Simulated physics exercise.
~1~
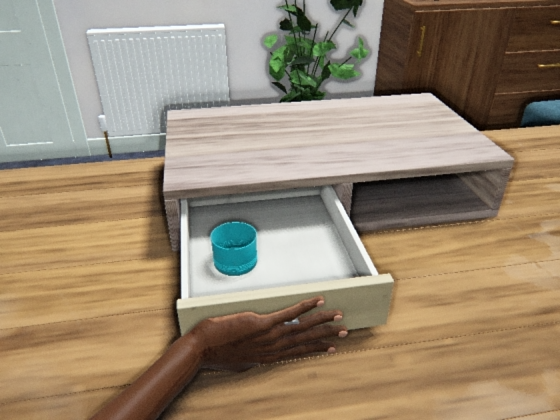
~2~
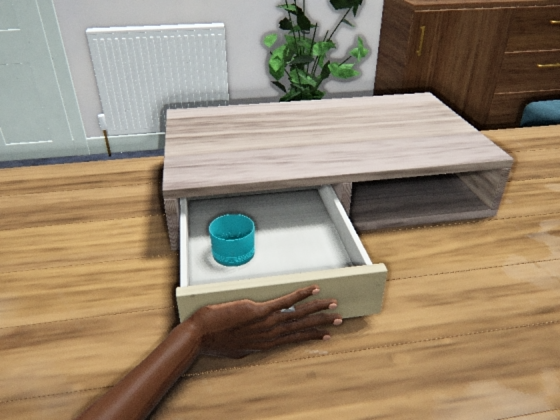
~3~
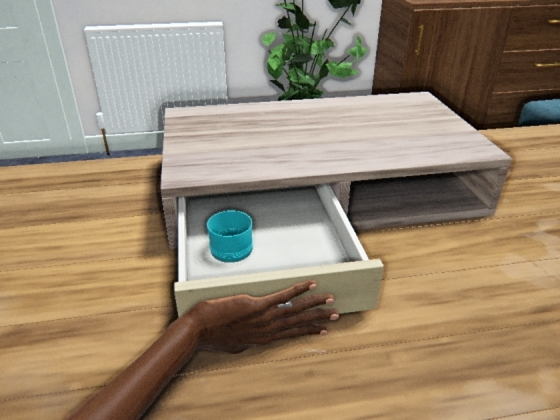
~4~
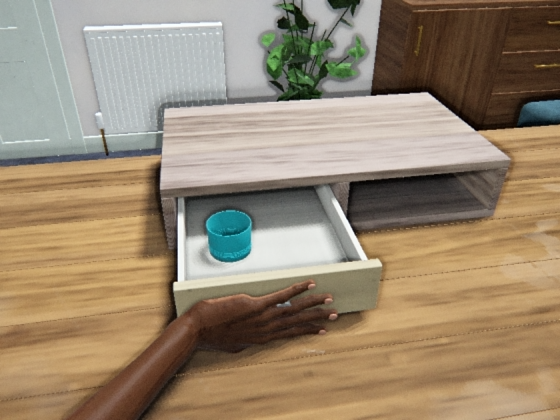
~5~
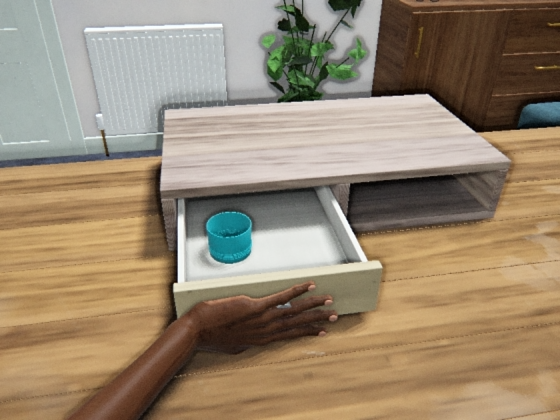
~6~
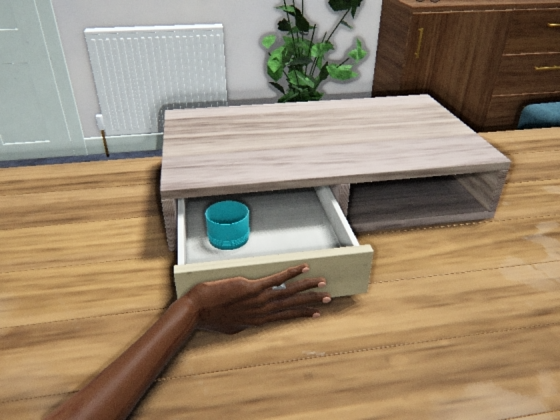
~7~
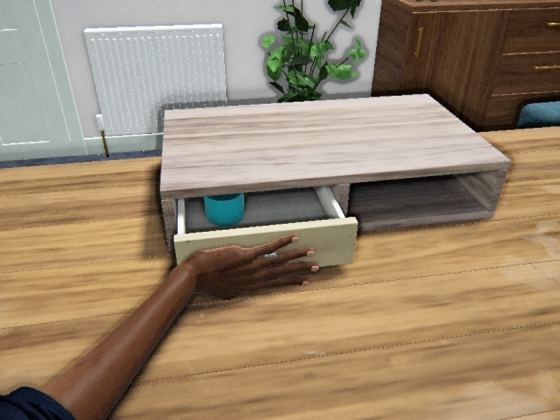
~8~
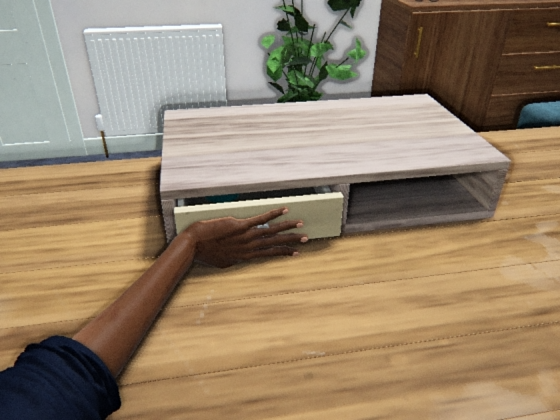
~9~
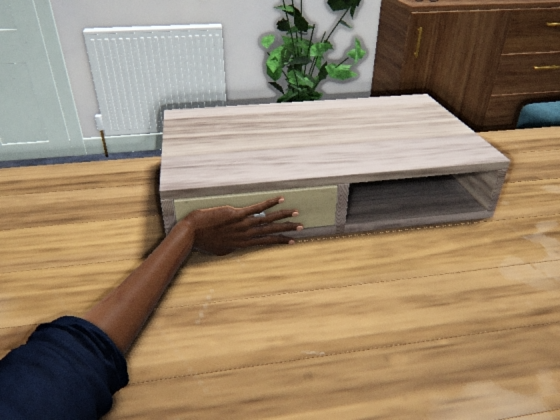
Hand pushing a drawer holding a turquoise beaker into a low wooden chest on a table until it shuts flush.
